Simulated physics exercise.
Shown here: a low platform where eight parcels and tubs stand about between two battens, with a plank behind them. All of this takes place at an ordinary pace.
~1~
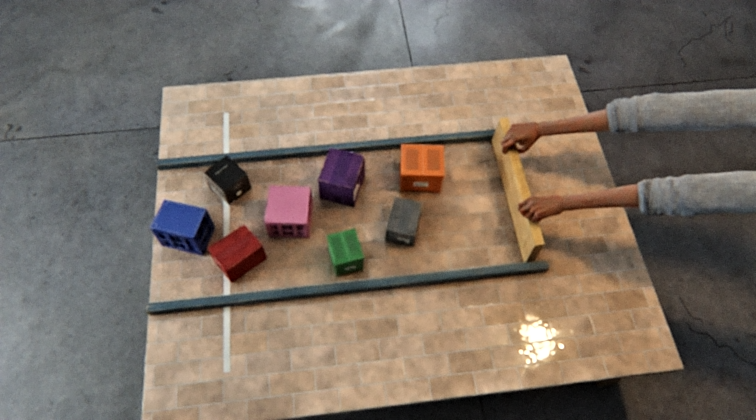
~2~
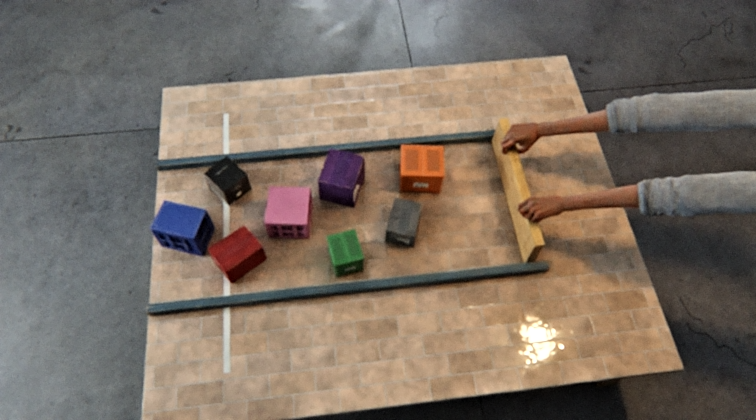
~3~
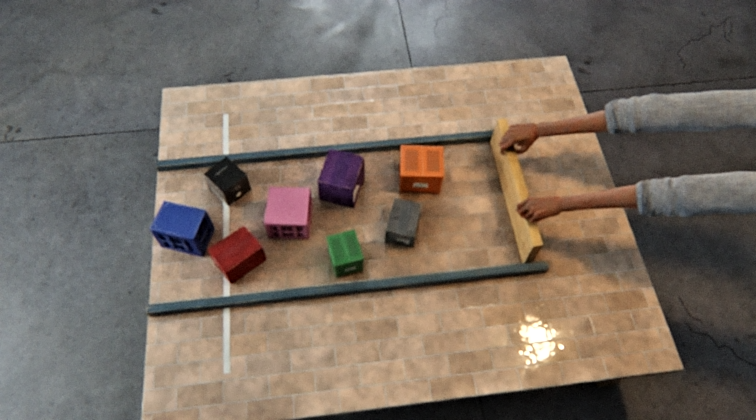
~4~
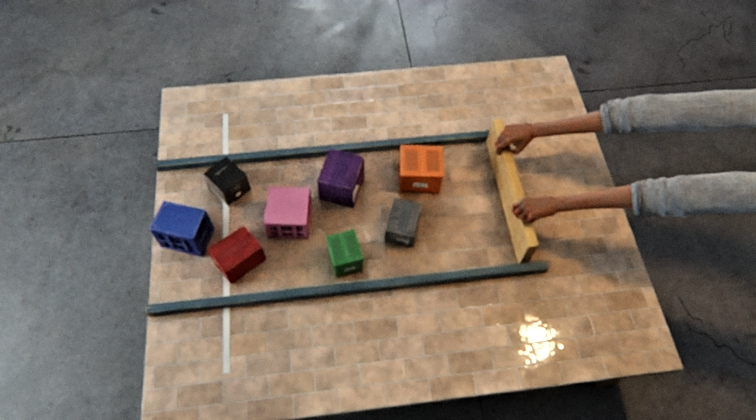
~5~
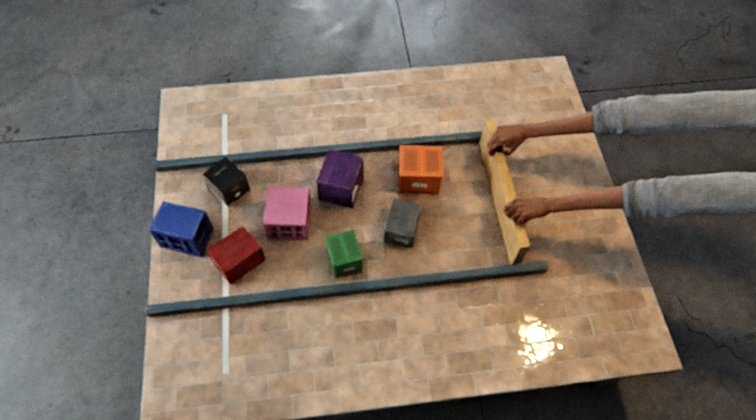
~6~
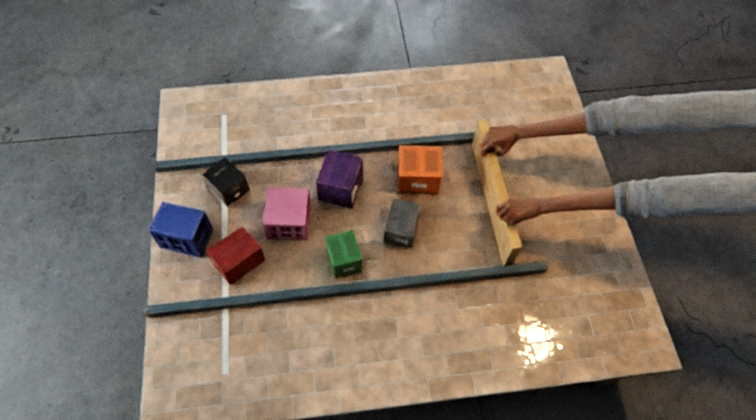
Two hands slide a yellow plank slightly left toward colored boxes that stay nearly still.
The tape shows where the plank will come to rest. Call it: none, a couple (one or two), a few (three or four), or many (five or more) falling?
Call: A couple.
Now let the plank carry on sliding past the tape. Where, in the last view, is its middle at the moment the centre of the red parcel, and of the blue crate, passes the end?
The middle is at (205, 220) when it's the red parcel, and at (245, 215) when it's the blue crate.
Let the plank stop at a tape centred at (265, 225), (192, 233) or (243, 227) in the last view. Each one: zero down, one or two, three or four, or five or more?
In order: Zero; 5 or more; either one or two.
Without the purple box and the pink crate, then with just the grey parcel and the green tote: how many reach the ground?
0, then 1.
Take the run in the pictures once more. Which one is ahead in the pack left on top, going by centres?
Foremost: The purple box.
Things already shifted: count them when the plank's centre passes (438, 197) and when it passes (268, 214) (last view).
The first number is 1, the next one 8.
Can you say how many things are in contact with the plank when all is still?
It touches 3.
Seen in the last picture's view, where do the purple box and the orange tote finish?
(158, 192) and (200, 193).
A little later, none off yet; blue crate at rest near (182, 230); black box at rest near (226, 182); red parcel at rest near (236, 255).
Next, none off yet; blue crate at rest near (182, 230); black box at rest near (226, 182); red parcel shifted a little near (229, 263).
Later still, none off yet; blue crate shifted a little near (173, 230); black box shifted well along near (174, 182); red parcel shifted about its own width near (212, 271).
When it is over, the number that fall off is one or two; down, black box and blue crate.
